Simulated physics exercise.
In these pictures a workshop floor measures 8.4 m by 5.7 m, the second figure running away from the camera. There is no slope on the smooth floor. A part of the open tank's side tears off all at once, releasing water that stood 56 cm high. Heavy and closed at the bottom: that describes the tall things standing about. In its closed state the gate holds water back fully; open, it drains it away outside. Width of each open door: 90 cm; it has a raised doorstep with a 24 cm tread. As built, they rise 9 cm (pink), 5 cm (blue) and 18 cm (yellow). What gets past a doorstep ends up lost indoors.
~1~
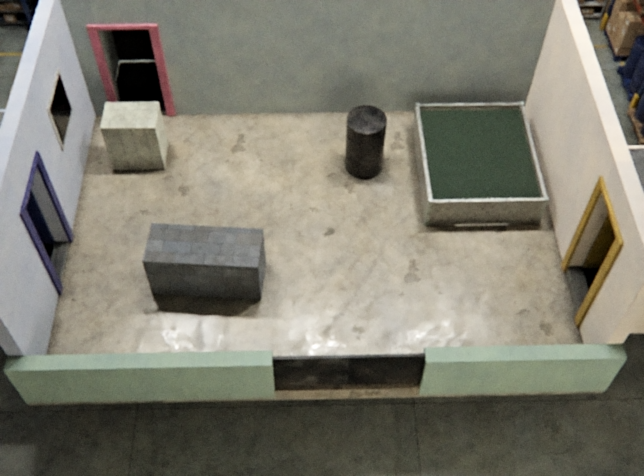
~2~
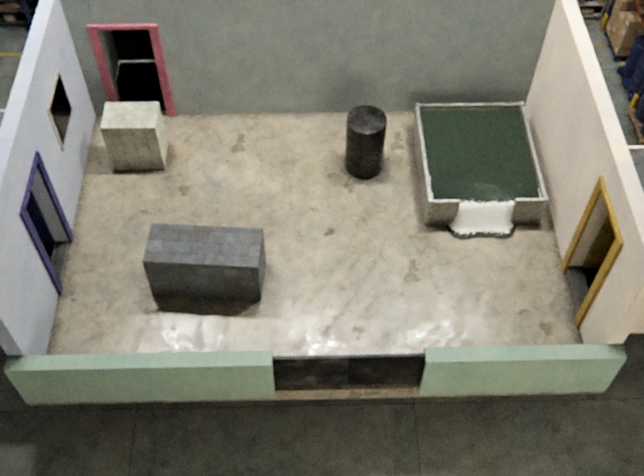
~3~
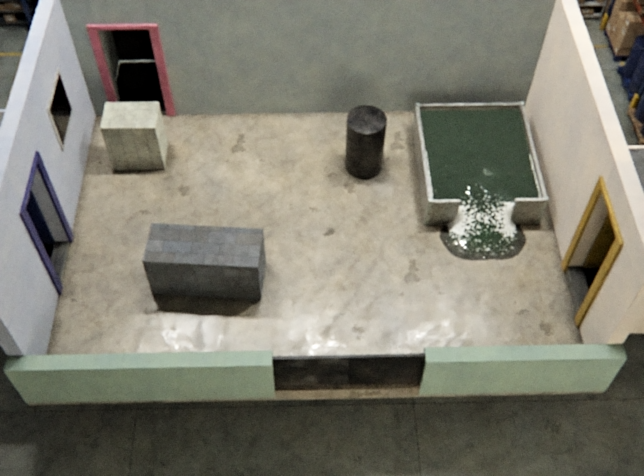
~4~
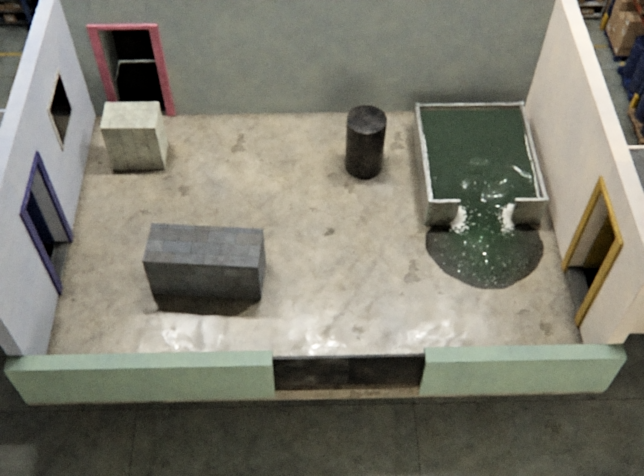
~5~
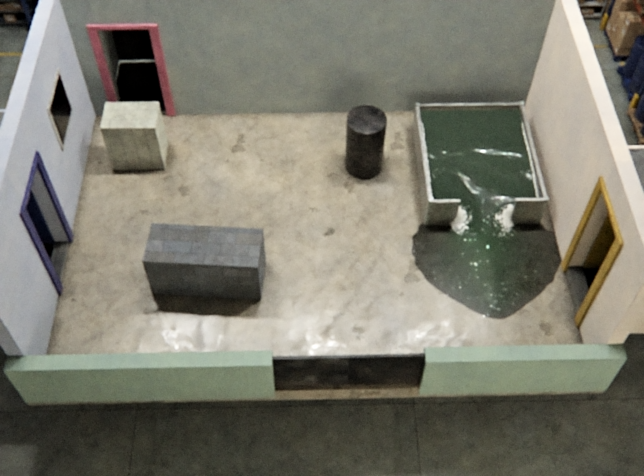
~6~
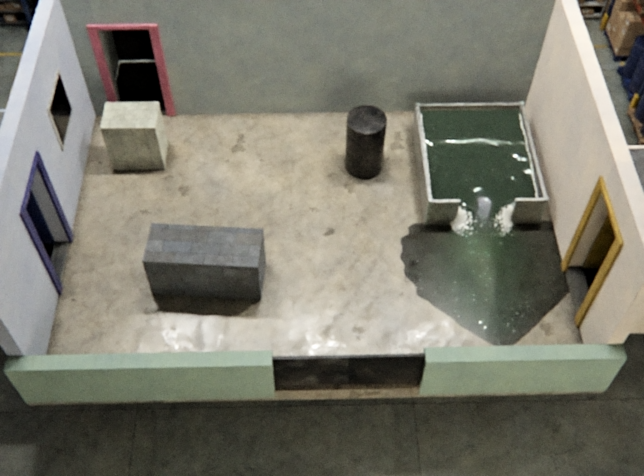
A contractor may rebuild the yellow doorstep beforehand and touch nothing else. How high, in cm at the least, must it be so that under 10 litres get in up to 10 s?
It would need to be roughly 15 cm high.
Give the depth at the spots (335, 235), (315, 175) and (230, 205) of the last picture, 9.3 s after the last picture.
Approx. 3 / 2 / 2 cm.
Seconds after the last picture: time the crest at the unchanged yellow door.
Approximately 2.6 s.
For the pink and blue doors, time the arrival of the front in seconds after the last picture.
Pink: 8.5 s; blue: 4.5 s.
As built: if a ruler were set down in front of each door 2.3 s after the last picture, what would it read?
Lab note, cm: Pink 0; blue 0; yellow 17.
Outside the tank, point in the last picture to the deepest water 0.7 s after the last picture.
(583, 370).
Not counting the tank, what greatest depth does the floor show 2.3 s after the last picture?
About 26 cm.
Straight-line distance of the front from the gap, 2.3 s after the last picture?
Close to 6.0 metres, I'd say.
Then, 0.7 s after the last picture water covers 20 % of the floor, deepest (37 cm) near (583, 370); 14 cm at the yellow door, 0 litres in over its 18 cm doorstep.
Then, 2.3 s after the last picture water covers 30 % of the floor, deepest (26 cm) near (583, 370); 17 cm at the yellow door, 0 litres in over its 18 cm doorstep.
Then, 9.3 s after the last picture water covers 90 % of the floor, deepest (11 cm) near (42, 381); 6 cm at the yellow door, 2 litres in over its 18 cm doorstep.
At the yellow door as built, the water peaked near 18 cm, 2.5 s after the last picture.
With a doorstep of 13.5 cm, 19 litres would have come in within the 10 s; with 18.5 cm, 1 litre. So under 10 litres takes about 15 cm.
